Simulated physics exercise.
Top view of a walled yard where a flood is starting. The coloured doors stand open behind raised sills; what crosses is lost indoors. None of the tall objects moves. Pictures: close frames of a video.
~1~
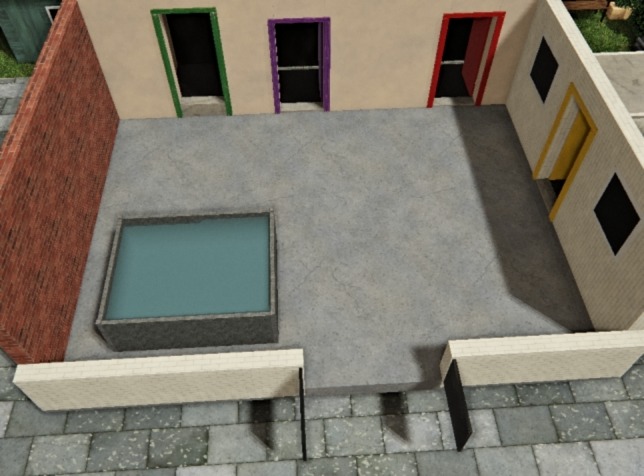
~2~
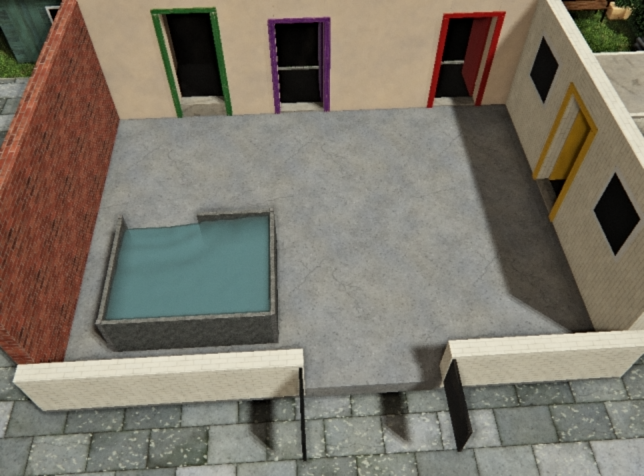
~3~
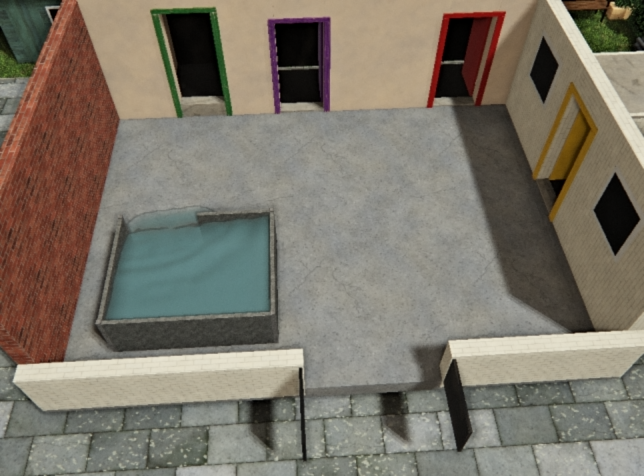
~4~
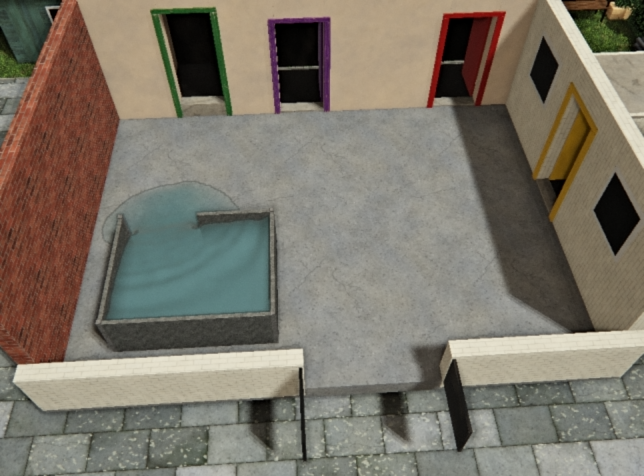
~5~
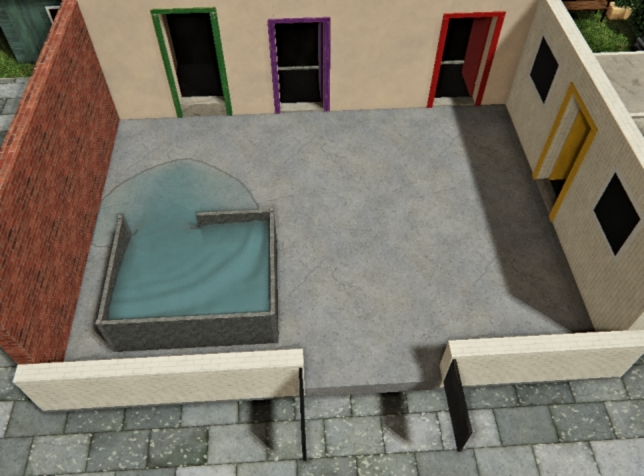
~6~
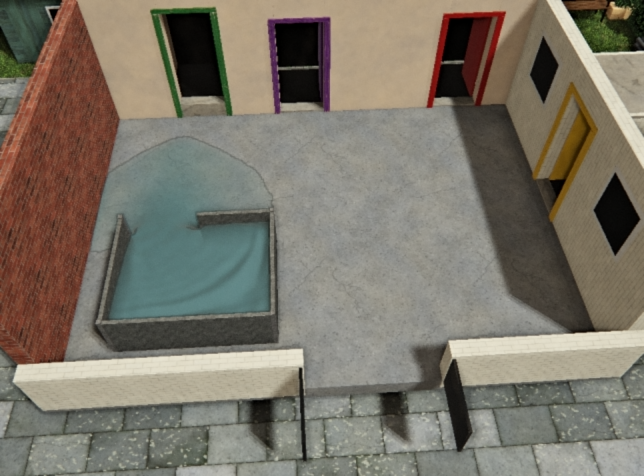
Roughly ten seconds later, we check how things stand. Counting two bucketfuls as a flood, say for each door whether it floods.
My prediction: Red door: Too much gets in there; yellow door: Too much gets in there; green door: Not too much gets in there; purple door: Too much gets in there.
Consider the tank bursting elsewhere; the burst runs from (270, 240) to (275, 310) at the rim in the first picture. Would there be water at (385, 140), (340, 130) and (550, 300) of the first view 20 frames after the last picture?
In turn: Clear, clear, awash.
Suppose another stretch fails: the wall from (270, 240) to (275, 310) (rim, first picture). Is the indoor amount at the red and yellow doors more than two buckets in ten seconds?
Lab note: Red door above the mark, yellow door above the mark.
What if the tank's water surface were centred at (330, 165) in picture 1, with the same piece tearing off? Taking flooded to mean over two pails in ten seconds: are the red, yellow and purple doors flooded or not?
Red: Falls short, yellow: Falls short, purple: Crosses the threshold.
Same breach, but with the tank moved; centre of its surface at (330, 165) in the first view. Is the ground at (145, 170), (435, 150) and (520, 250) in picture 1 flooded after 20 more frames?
As listed: Reached, reached, untouched.
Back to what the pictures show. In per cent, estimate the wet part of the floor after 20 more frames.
My estimate is roughly 40 percent.
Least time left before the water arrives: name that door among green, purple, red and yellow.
The answer here is the green-painted one.
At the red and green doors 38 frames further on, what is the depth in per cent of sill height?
First 110 percent, then 40 percent.
A moment on, water covers 25 % of the floor; the red door not reached, the yellow door not reached, the green door wet at the sill, nothing in, the purple door not reached.
Next, water covers 25 % of the floor; the red door not reached, the yellow door not reached, the green door wet at the sill, nothing in, the purple door under two buckets in.
Then, water covers 40 % of the floor; the red door wet at the sill, nothing in, the yellow door not reached, the green door under two buckets in, the purple door over two buckets in.
Later, water covers 80 % of the floor; the red door wet at the sill, nothing in, the yellow door over two buckets in, the green door under two buckets in, the purple door over two buckets in.
In the end, water covers 95 % of the floor; the red door over two buckets in, the yellow door far over two buckets in, the green door under two buckets in, the purple door over two buckets in.
